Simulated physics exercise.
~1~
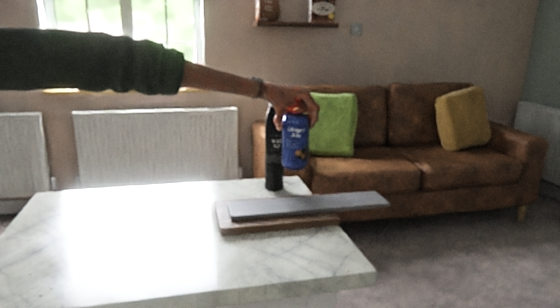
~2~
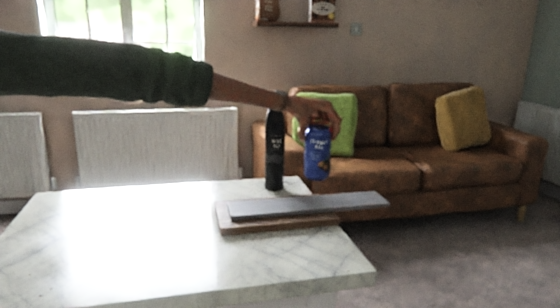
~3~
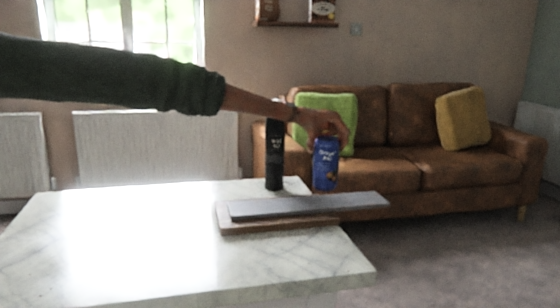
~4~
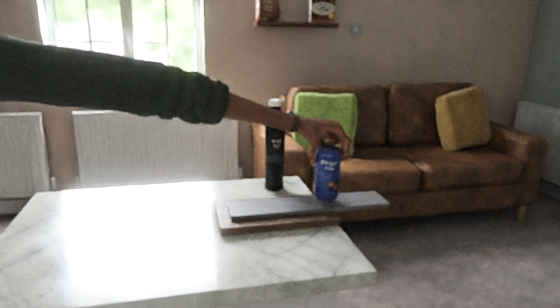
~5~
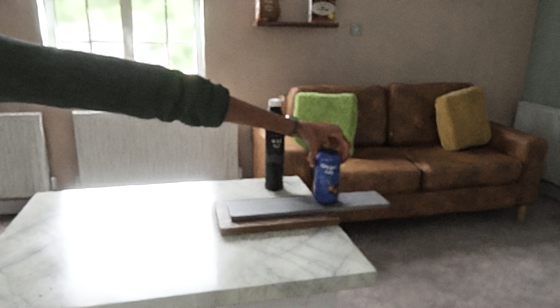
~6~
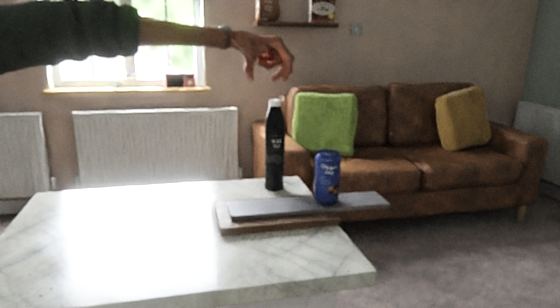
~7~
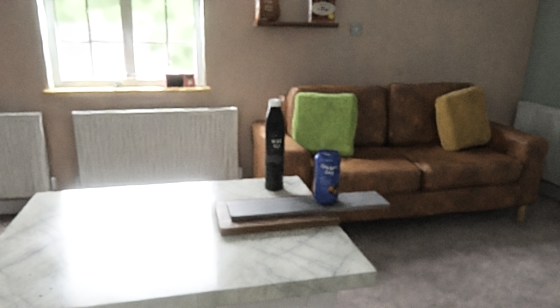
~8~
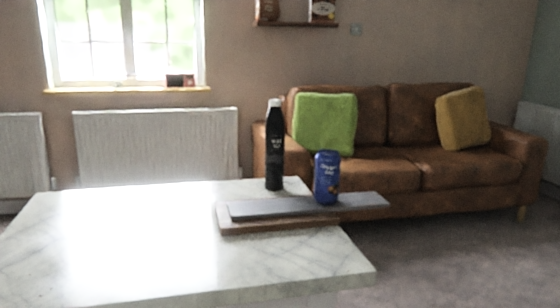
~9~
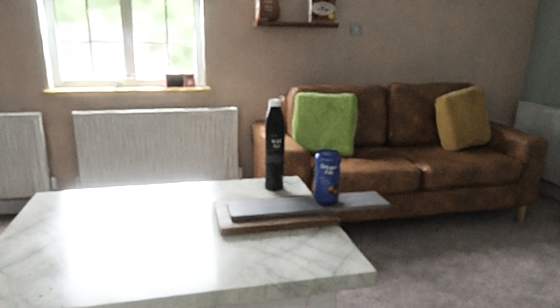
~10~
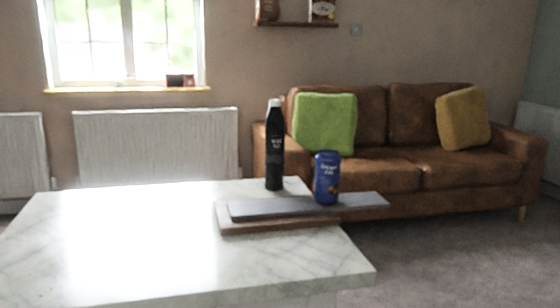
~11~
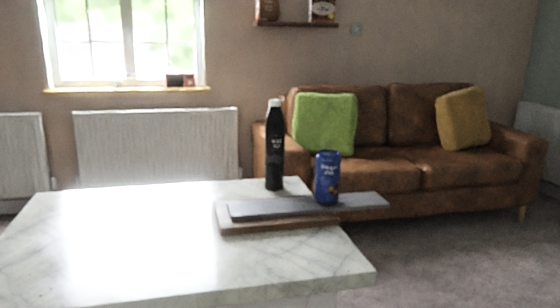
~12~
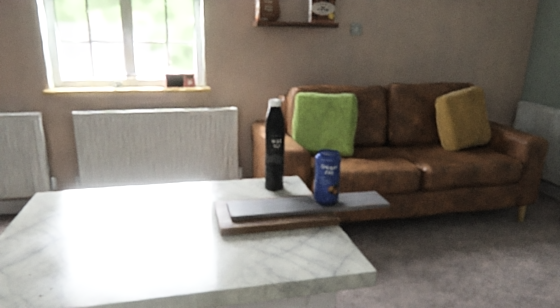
A hand lowers a blue can onto the overhanging grey plank, withdraws, and everything stays balanced.
